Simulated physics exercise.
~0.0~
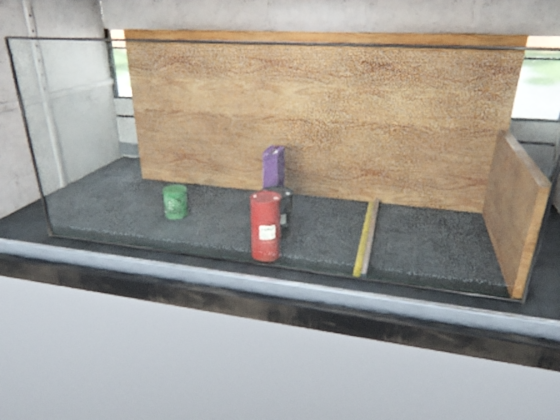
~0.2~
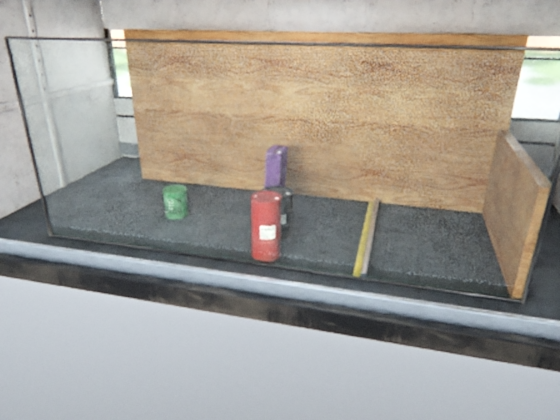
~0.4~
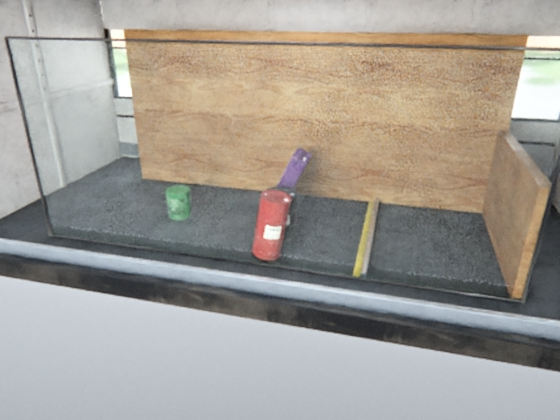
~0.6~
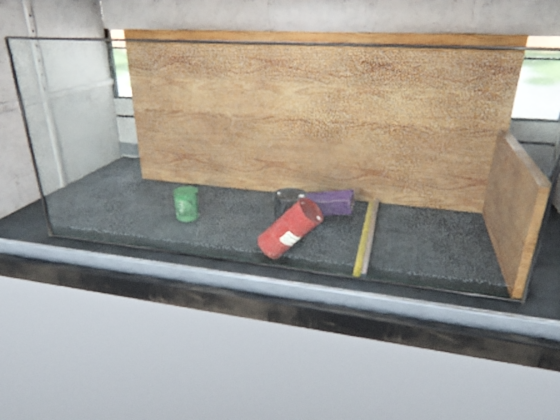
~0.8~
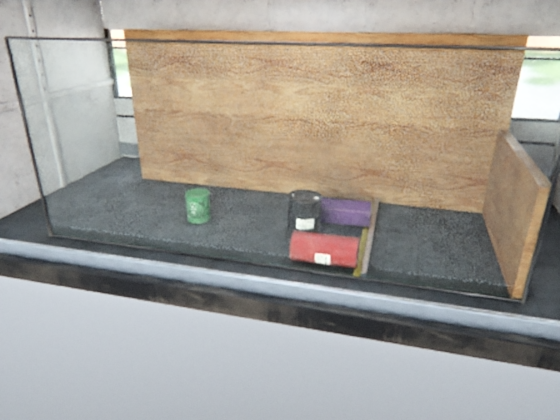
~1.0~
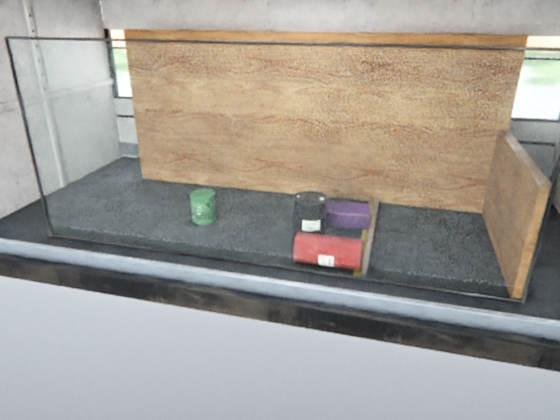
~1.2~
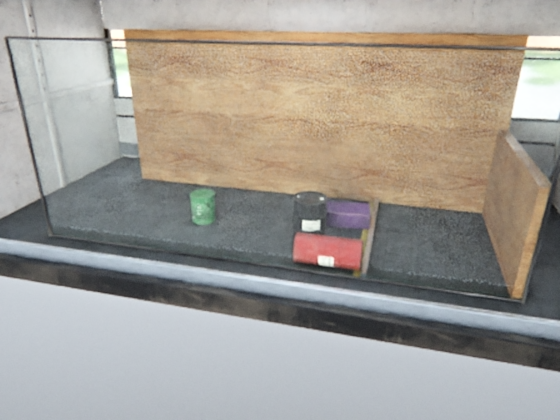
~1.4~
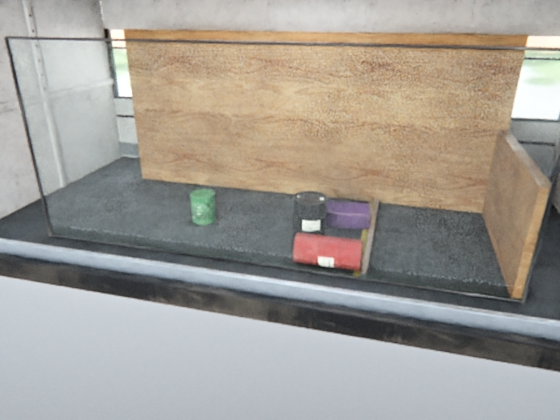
A red drum and a purple tall box tip over to the right inside a glass-fronted bay, while a black drum and a green bucket slide right upright; all four come to rest short of the yellow line, the red drum and purple box on their sides.
